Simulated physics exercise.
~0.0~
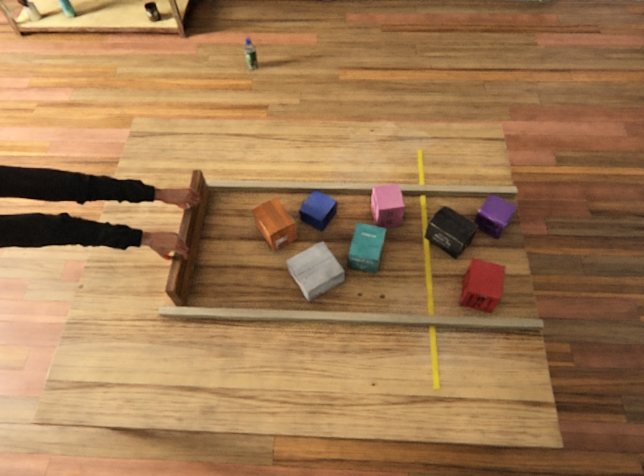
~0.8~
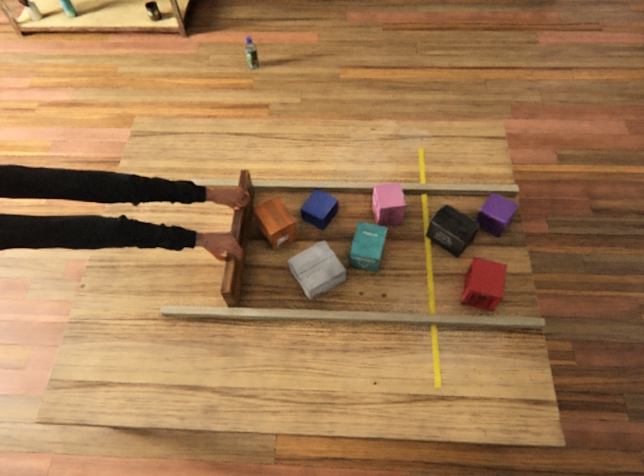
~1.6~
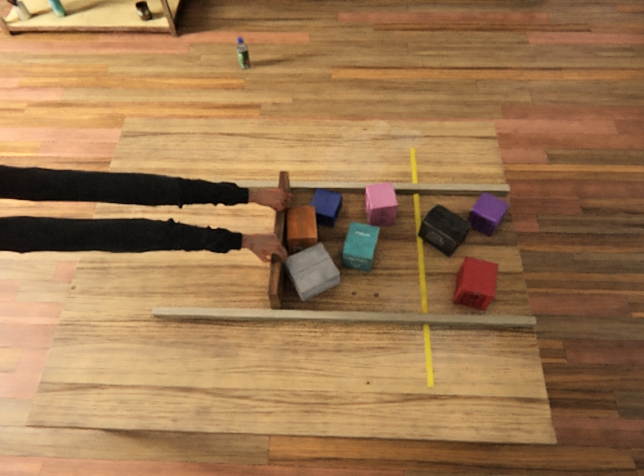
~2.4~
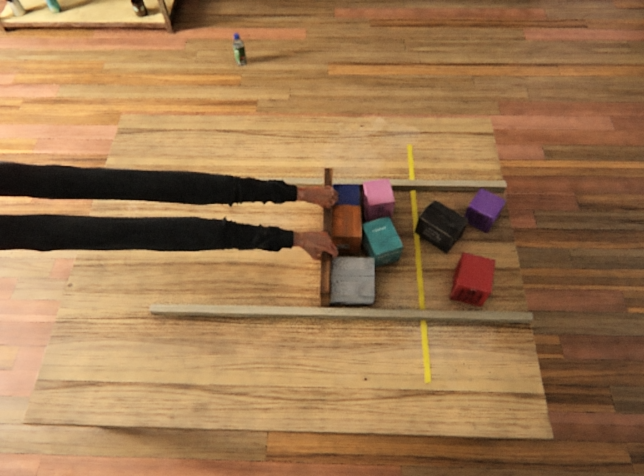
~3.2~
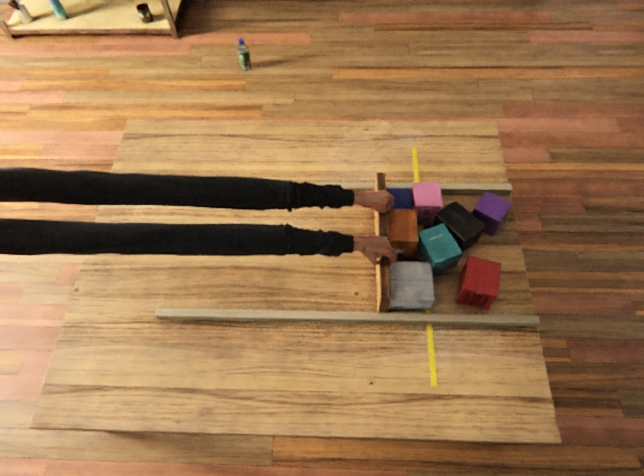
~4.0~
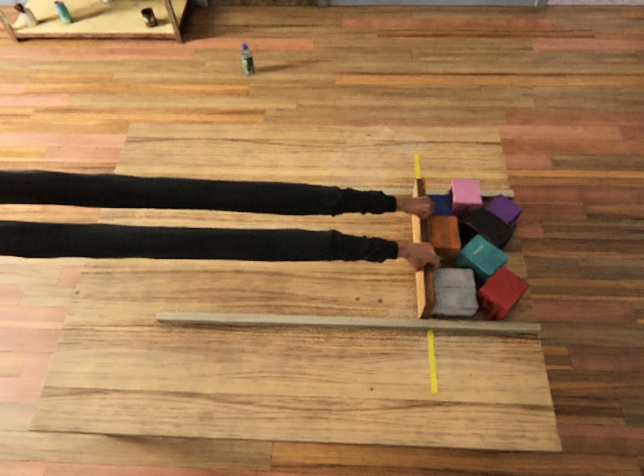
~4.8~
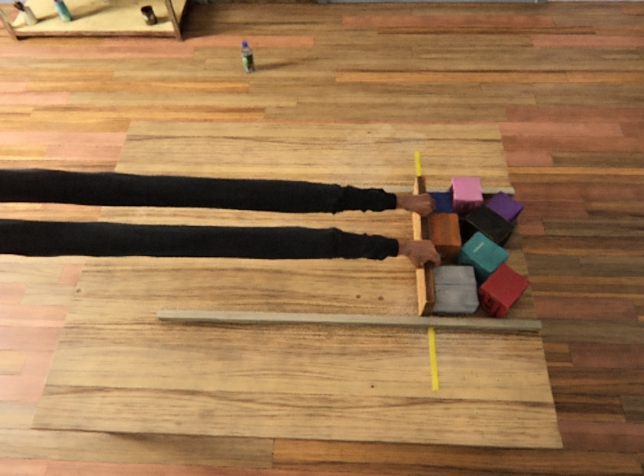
Wooden plank pushed right by two hands, bunching colourful boxes together past a yellow tape line, all remaining on the deck.
